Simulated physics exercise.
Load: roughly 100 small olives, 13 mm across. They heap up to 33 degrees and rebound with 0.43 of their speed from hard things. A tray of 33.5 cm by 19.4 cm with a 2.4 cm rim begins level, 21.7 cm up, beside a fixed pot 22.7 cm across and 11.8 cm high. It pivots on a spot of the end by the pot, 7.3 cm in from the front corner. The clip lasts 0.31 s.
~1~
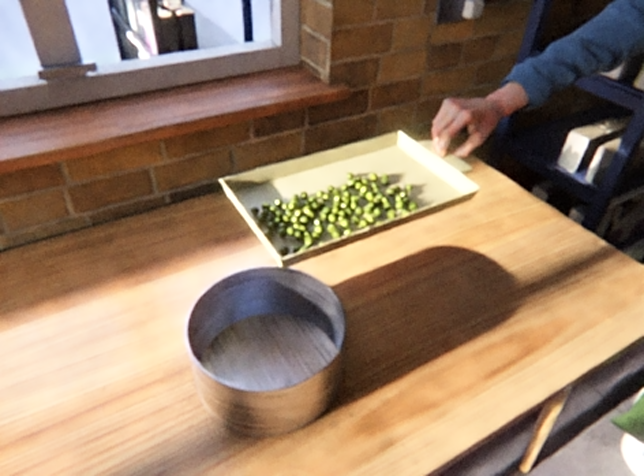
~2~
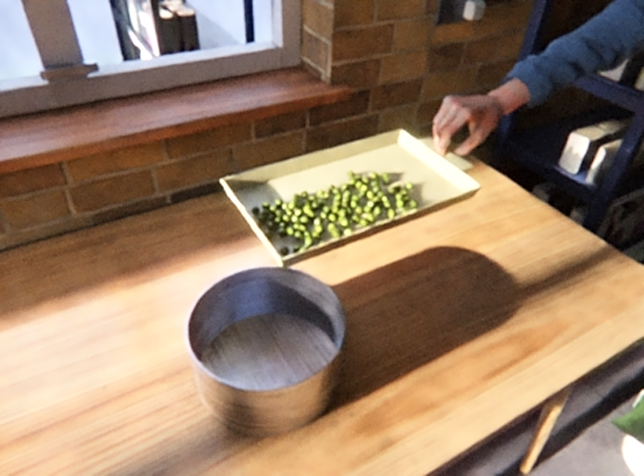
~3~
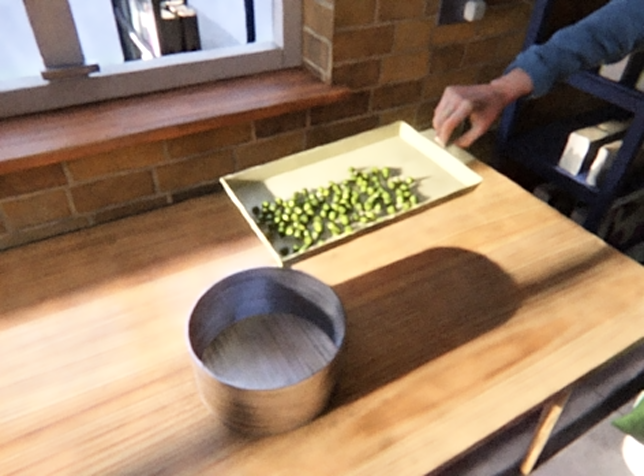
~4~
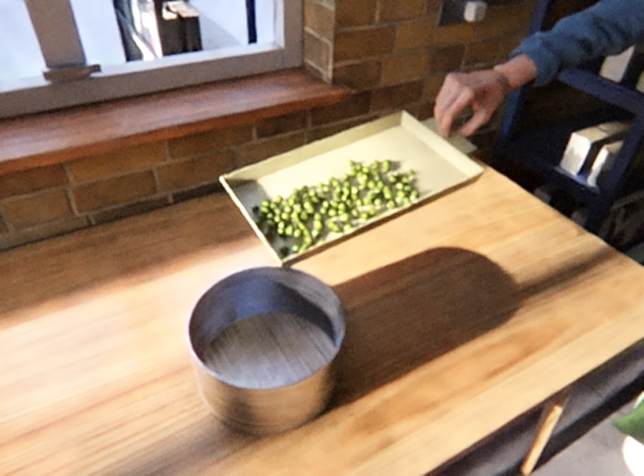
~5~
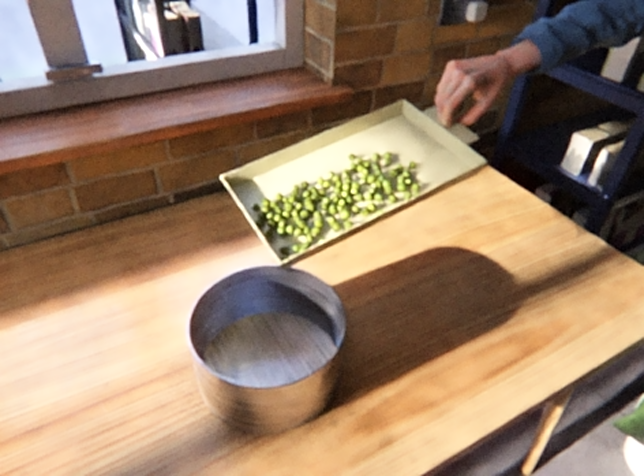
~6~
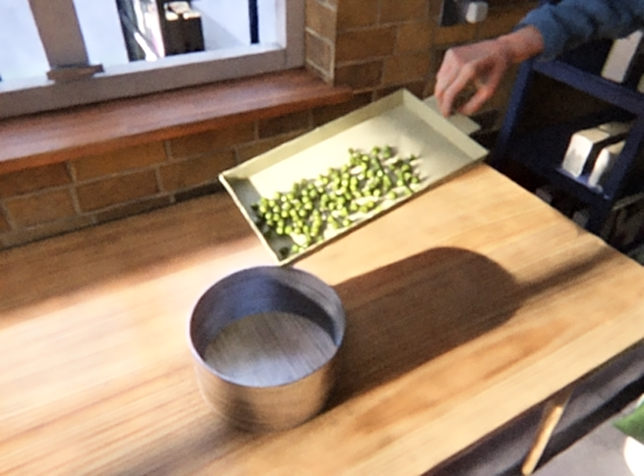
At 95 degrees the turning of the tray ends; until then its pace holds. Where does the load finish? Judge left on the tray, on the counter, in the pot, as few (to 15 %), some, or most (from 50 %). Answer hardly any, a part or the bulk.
Left on the tray: Hardly any; on the counter: Hardly any; in the pot: The bulk.
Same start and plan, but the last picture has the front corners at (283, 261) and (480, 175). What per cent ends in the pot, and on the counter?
Pot 100, counter 0.
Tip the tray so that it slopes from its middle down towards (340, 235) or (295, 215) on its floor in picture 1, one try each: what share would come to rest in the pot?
Some 100 and 75 per cent.
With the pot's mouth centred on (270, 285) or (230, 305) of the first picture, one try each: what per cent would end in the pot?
Some 95 and 100 per cent.
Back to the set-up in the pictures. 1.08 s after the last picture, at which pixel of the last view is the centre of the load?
Near (285, 216).
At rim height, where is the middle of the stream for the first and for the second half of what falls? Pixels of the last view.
First near (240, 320), later near (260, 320).
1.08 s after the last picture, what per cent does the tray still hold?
Roughly 100 per cent.
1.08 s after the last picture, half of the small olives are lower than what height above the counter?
About 28 cm.
Then, 0.65 s after the last picture, tilt 53 degrees; the tray holds 100 %, the pot 0 %.
Then, 1.08 s after the last picture, tilt 78 degrees; the tray holds 100 %, the pot 0 %.
Then, 1.59 s after the last picture, tilt 95 degrees; the tray holds 15 %, the pot 70 %.
In the end, tray 0 %, counter 0 %, pot 100 %.
